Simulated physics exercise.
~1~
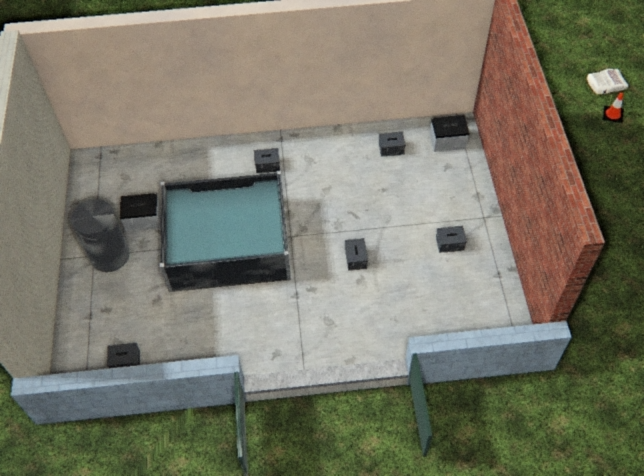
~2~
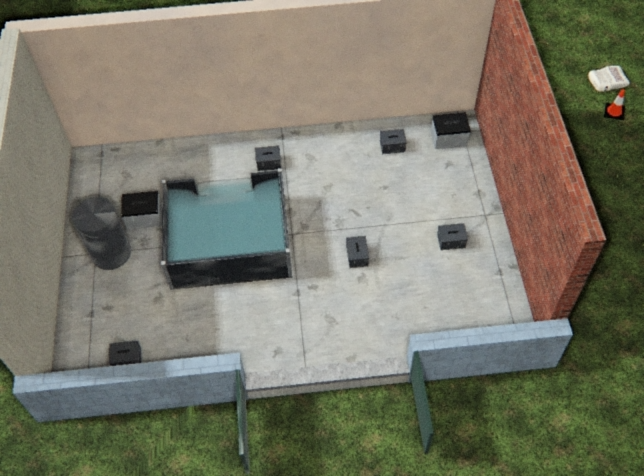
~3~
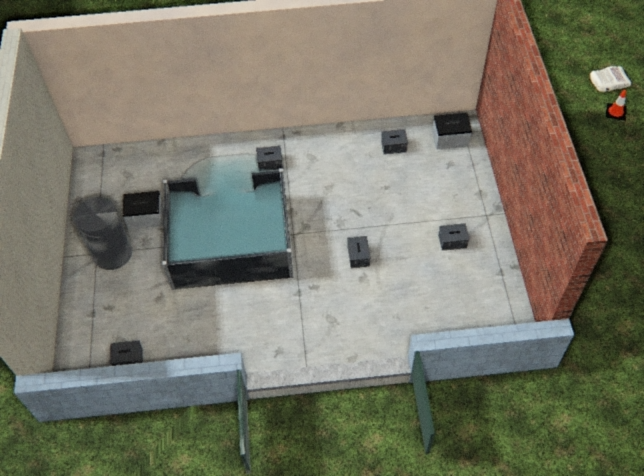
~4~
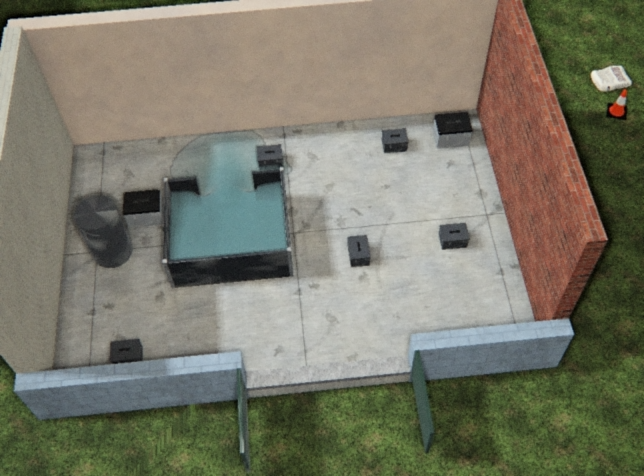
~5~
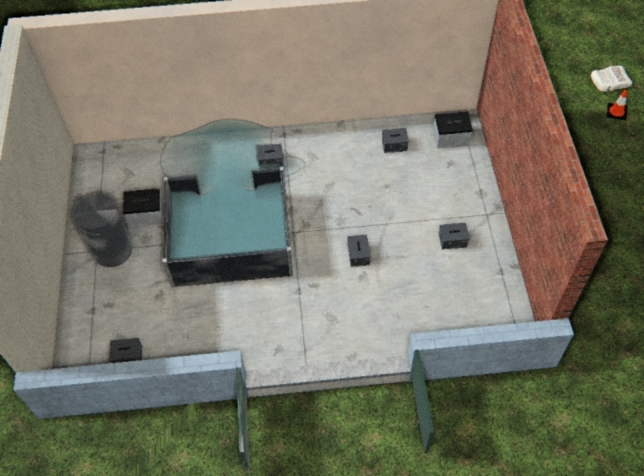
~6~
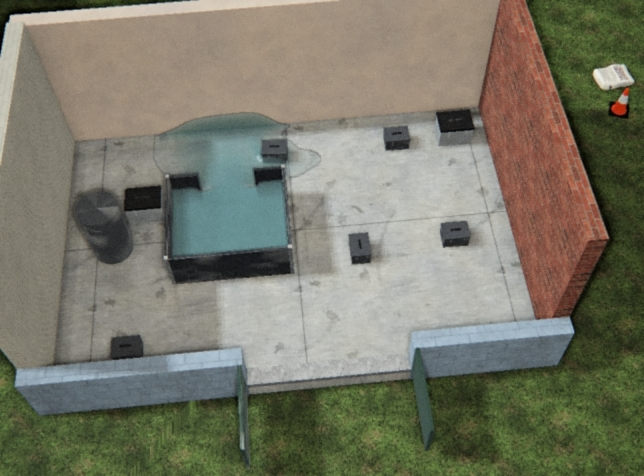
Teal water stands in a dark-walled tank inside a walled yard dotted with small dark boxes, until the middle of the tank's back side opens. The water pours out through the gap, fans across the paving to the back wall, and spreads sideways around the nearest box, which shifts very slightly.
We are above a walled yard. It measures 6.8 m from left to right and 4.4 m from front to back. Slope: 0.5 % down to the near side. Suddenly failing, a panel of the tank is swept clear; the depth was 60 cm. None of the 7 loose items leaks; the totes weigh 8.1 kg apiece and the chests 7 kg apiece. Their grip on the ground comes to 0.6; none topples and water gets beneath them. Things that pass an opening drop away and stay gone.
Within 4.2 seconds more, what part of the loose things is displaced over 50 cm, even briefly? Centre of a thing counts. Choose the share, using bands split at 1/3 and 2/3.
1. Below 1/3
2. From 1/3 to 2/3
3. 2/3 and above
2, from 1/3 to 2/3.
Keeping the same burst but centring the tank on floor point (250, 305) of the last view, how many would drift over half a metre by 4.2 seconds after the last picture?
Result: 3 of them.
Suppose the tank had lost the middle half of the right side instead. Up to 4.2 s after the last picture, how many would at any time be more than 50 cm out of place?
So the tally would be 4.
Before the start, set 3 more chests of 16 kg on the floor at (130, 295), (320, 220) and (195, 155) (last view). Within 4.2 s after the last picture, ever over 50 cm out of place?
In the order asked: Below the mark; below the mark; above the mark.
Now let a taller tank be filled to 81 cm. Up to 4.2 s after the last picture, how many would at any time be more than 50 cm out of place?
I count 6 of them in that case.
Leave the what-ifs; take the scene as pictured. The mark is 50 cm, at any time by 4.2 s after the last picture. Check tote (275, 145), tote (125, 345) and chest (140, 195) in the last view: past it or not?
The first is beyond the limit, the second inside the limit, and the third inside the limit.
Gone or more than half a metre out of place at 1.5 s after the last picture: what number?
The number comes to 1.
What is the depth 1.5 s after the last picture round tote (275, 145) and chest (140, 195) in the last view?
I'd estimate 6 cm for the first and 0 cm for the second.
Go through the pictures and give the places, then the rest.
The first frame shows a tote at (267, 156), on the bottom; a tote at (452, 235) rests on the ground; water covers 2.3 m2; 0 of 7 have shifted.
The second frame shows a tote at (268, 154) rests on the ground; a tote at (453, 232), on the bottom; 2.8 m2 under water; 0 of 7 have shifted.
The third frame shows a tote at (269, 154), on the bottom; a tote at (454, 233), on the bottom; 3.5 m2 under water; 0 of 7 have shifted.
The fourth frame shows a tote at (269, 152) rests on the ground; a tote at (455, 232) rests on the ground; water covers 4.4 m2; 0 of 7 have shifted.
The fifth frame shows a tote at (270, 152), on the bottom; a tote at (455, 232) rests on the ground; water covers 4.8 m2; 0 of 7 have shifted.
The sixth frame shows a tote at (274, 147) rests on the ground, 7 cm from its start; a tote at (456, 230) rests on the ground; 5.2 m2 under water; 1 of 7 have shifted.
Then, 0.4 s after the last picture 1 of 7 are over 50 cm from their spots; 0 afloat.
Then, 1.5 s after the last picture 1 of 7 are over 50 cm from their spots; 0 afloat.
Then, 2.8 s after the last picture 2 of 7 are over 50 cm from their spots; 1 afloat.
Then, 4.2 s after the last picture 3 of 7 are over 50 cm from their spots, and 3 have been at some point; 4 afloat.
